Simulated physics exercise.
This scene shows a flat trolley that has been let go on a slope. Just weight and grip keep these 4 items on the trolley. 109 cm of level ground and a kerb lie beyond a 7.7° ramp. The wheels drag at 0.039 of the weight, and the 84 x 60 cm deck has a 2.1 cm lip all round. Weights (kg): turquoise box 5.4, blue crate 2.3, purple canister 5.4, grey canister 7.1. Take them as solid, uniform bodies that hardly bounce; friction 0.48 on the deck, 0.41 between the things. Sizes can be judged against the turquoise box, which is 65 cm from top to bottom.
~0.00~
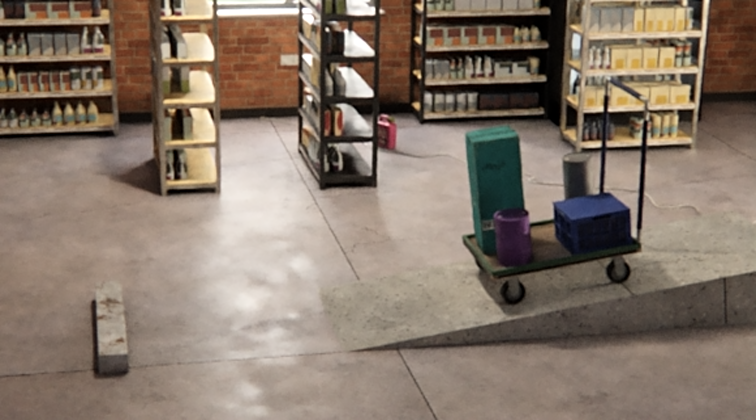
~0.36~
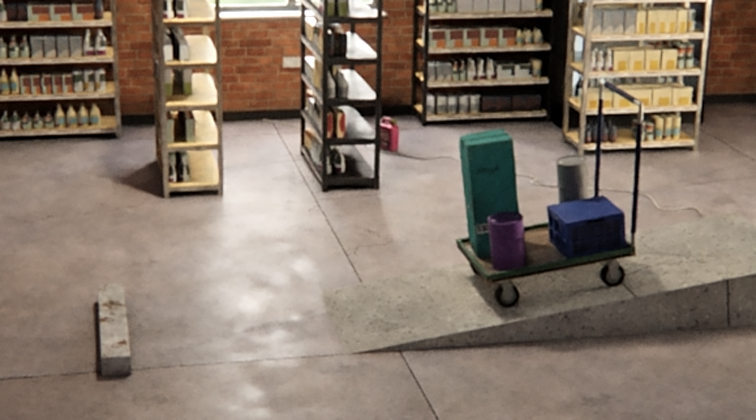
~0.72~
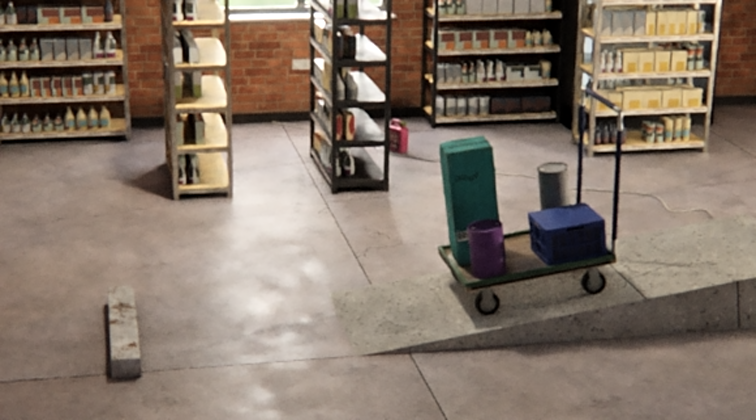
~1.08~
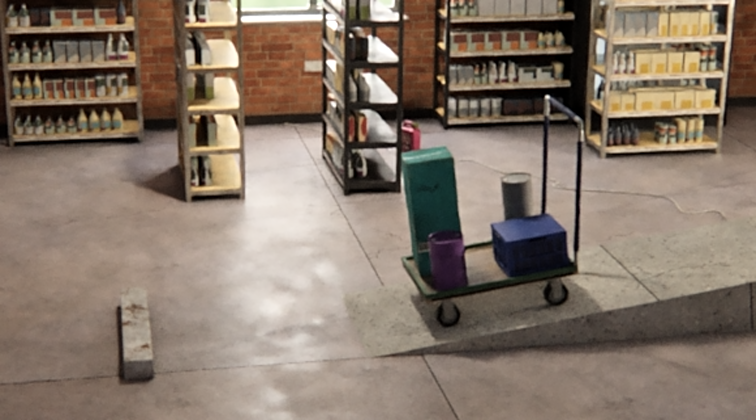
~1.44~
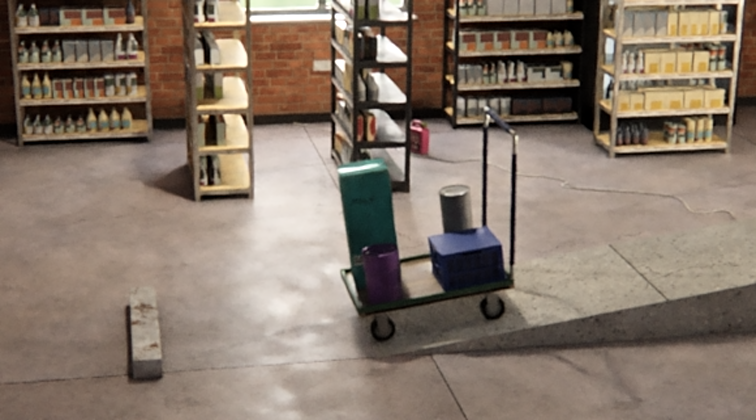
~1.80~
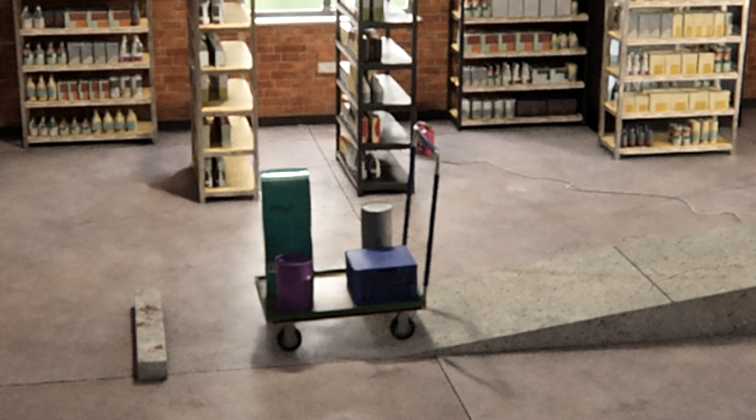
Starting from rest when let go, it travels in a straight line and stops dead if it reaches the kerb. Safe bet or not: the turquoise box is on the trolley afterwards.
It falls off.
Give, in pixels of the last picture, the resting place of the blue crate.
Look near (242, 287) and you'll find it.
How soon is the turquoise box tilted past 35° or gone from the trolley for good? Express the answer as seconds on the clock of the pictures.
It happens near 2.5 s.
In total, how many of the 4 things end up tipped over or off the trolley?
Total: 2.
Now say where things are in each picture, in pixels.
Kerb 195 cm ahead; turquoise box (497, 190); blue crate (592, 224), in the first picture.
Kerb 191 cm ahead; grey canister (574, 195); blue crate (586, 227), in the second picture.
Kerb 174 cm ahead; purple canister (487, 249); grey canister (555, 202), in the third picture.
Kerb 146 cm ahead; blue crate (530, 245); purple canister (448, 260), in the fourth picture.
Kerb 106 cm ahead; grey canister (458, 225); blue crate (466, 259), in the fifth picture.
Kerb 56 cm ahead; turquoise box (288, 232); purple canister (295, 283), in the sixth picture.
By 2.30 s, trolley at the kerb; turquoise box rocked 7° off its seat near (167, 236); purple canister rocked 6° off its seat; grey canister 8 cm from its spot.
By 2.50 s, trolley at the kerb; turquoise box rocked 25° off its seat near (148, 235); grey canister rocked 19° off its seat; purple canister rocked 12° off its seat.
By 2.90 s, trolley at the kerb; turquoise box now off the trolley; grey canister rocked 61° off its seat; blue crate 16 cm from its spot.
When it is over (3.4 s), off the trolley, turquoise box; lying over on the trolley, grey canister; not toppled but over 10 cm from the start, blue crate; purple canister within 10 cm of the start. End places, in pixels of the last picture, turquoise box near (91, 293).
